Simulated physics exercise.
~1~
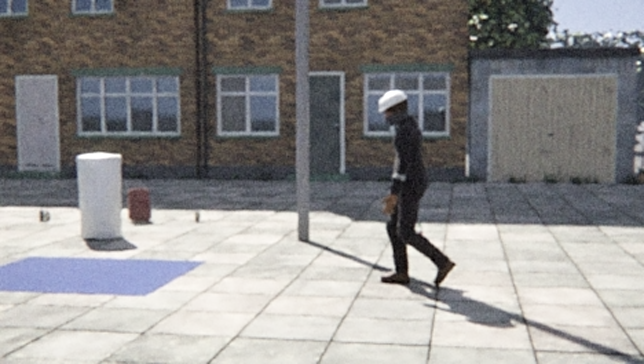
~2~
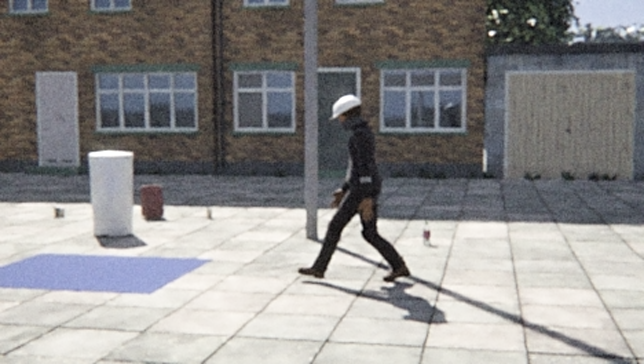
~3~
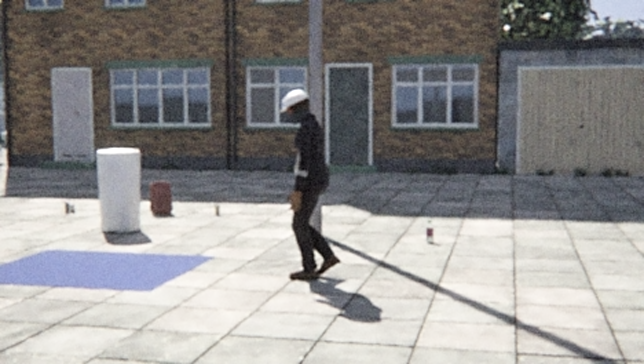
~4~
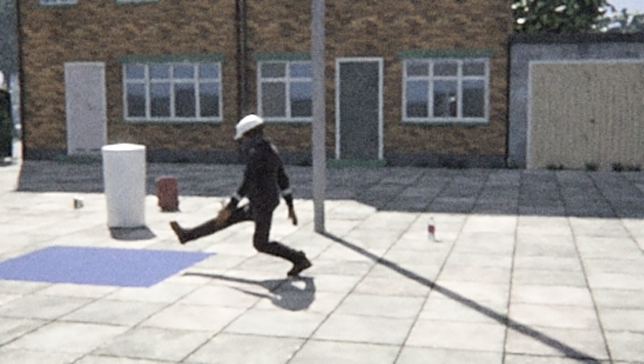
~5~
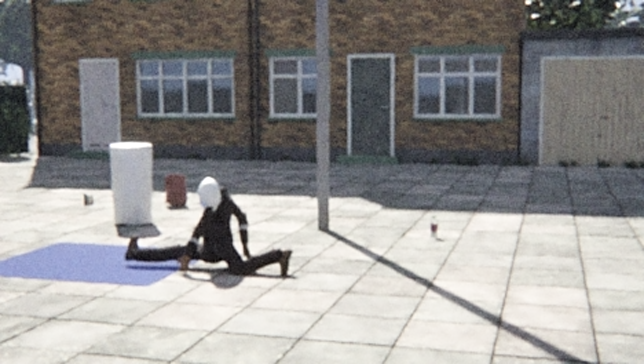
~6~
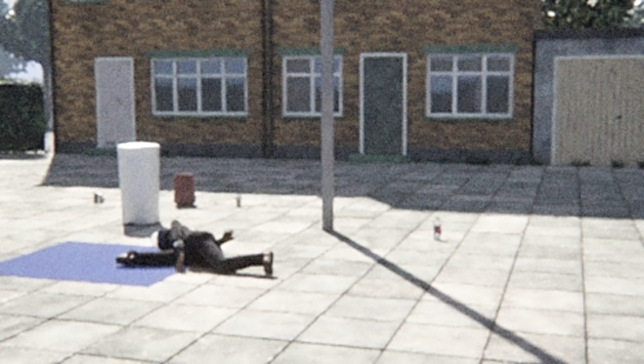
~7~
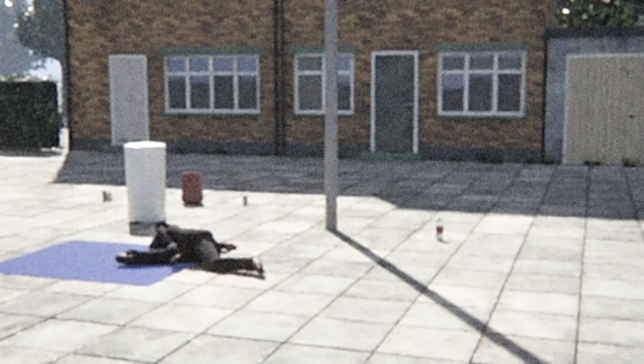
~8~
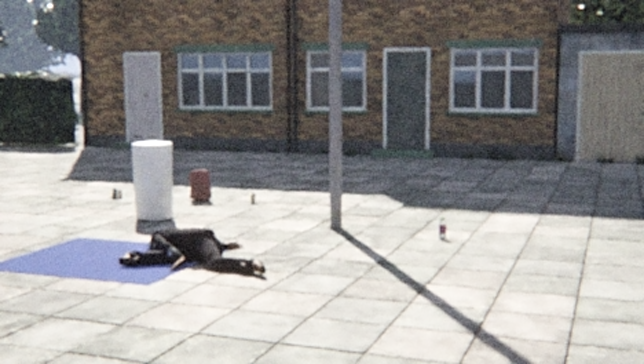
On a paved yard before a brick building, a person in dark clothes and a white hard hat walks left past a pole, kicks a leg forward at a blue mat, drops low with legs spread, and falls flat, ending still with head and chest over the mat's near edge.
